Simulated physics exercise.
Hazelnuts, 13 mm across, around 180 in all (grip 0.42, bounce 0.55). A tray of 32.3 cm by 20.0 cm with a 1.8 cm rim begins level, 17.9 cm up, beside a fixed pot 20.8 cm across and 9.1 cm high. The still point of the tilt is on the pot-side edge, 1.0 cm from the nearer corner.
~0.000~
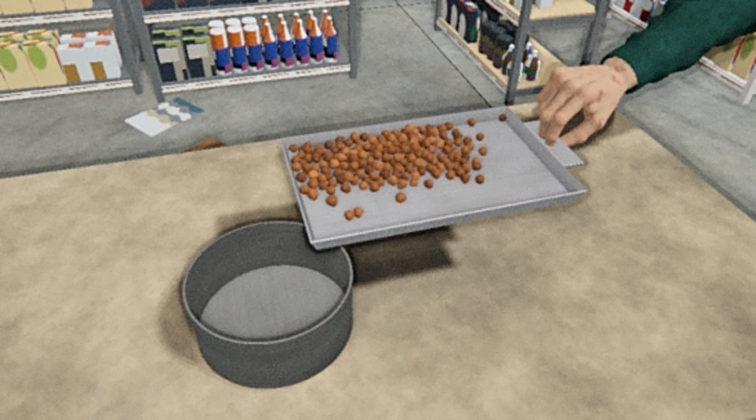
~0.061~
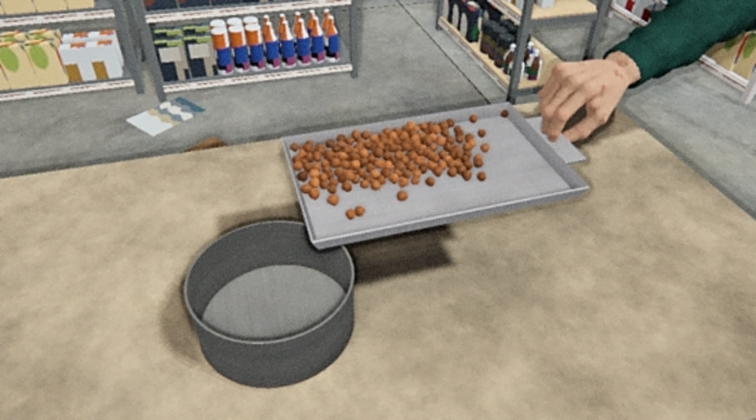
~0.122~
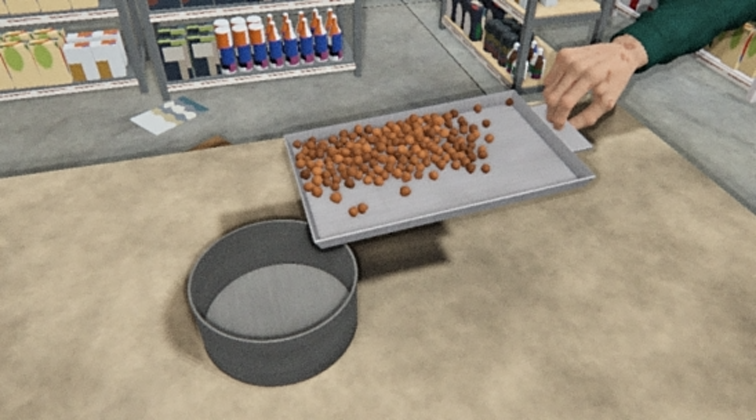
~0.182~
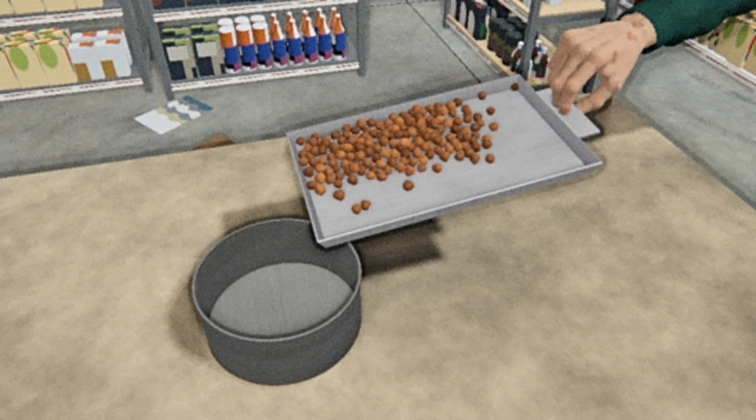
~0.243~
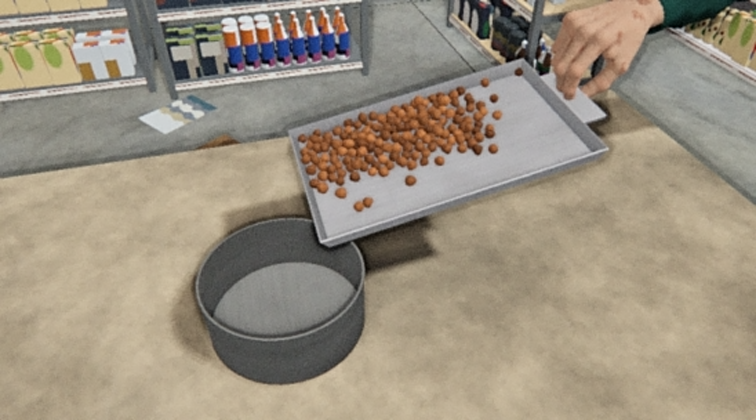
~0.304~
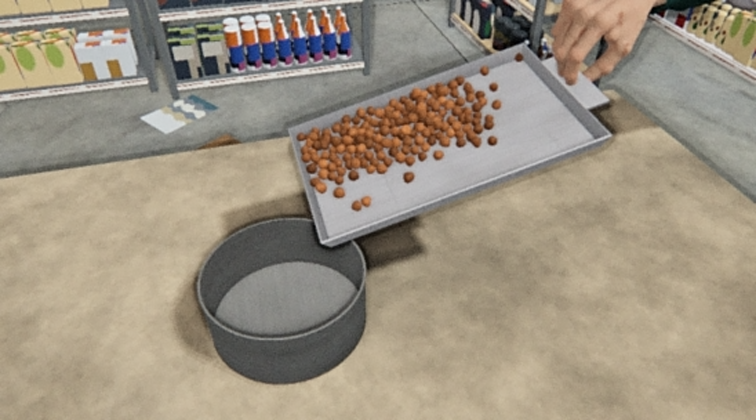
A hand in a green sleeve raised the right end of a gray tray of small brown balls, slanting it gradually toward the round, empty pot at left, while the balls stayed bunched together.
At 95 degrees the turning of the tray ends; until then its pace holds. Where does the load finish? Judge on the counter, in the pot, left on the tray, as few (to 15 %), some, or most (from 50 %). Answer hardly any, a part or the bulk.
On the counter: Hardly any; in the pot: The bulk; left on the tray: Hardly any.
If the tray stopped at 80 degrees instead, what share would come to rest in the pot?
Then about 95 per cent.
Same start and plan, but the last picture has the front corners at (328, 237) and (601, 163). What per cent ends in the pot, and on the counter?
Pot 40, counter 60.
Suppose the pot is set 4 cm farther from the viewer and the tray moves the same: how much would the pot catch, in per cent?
In that case some 70 per cent.
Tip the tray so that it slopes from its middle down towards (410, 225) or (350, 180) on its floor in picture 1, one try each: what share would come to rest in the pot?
Some 25 and 60 per cent.
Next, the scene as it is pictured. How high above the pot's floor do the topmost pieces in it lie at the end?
Some 3.0 cm.
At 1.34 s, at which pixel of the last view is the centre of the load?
Near (280, 276).
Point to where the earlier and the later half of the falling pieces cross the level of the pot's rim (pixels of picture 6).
At about (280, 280), then at (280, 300).
After 0.92 s, tilt 52 degrees; the tray holds 90 %, the pot 0 %.
After 1.34 s, tilt 78 degrees; the tray holds 30 %, the pot 45 %.
After 1.83 s, tilt 95 degrees; the tray holds 0 %, the pot 95 %.
By 2.4 s all is still; counter 5 %, pot 95 %, tray 0 %.
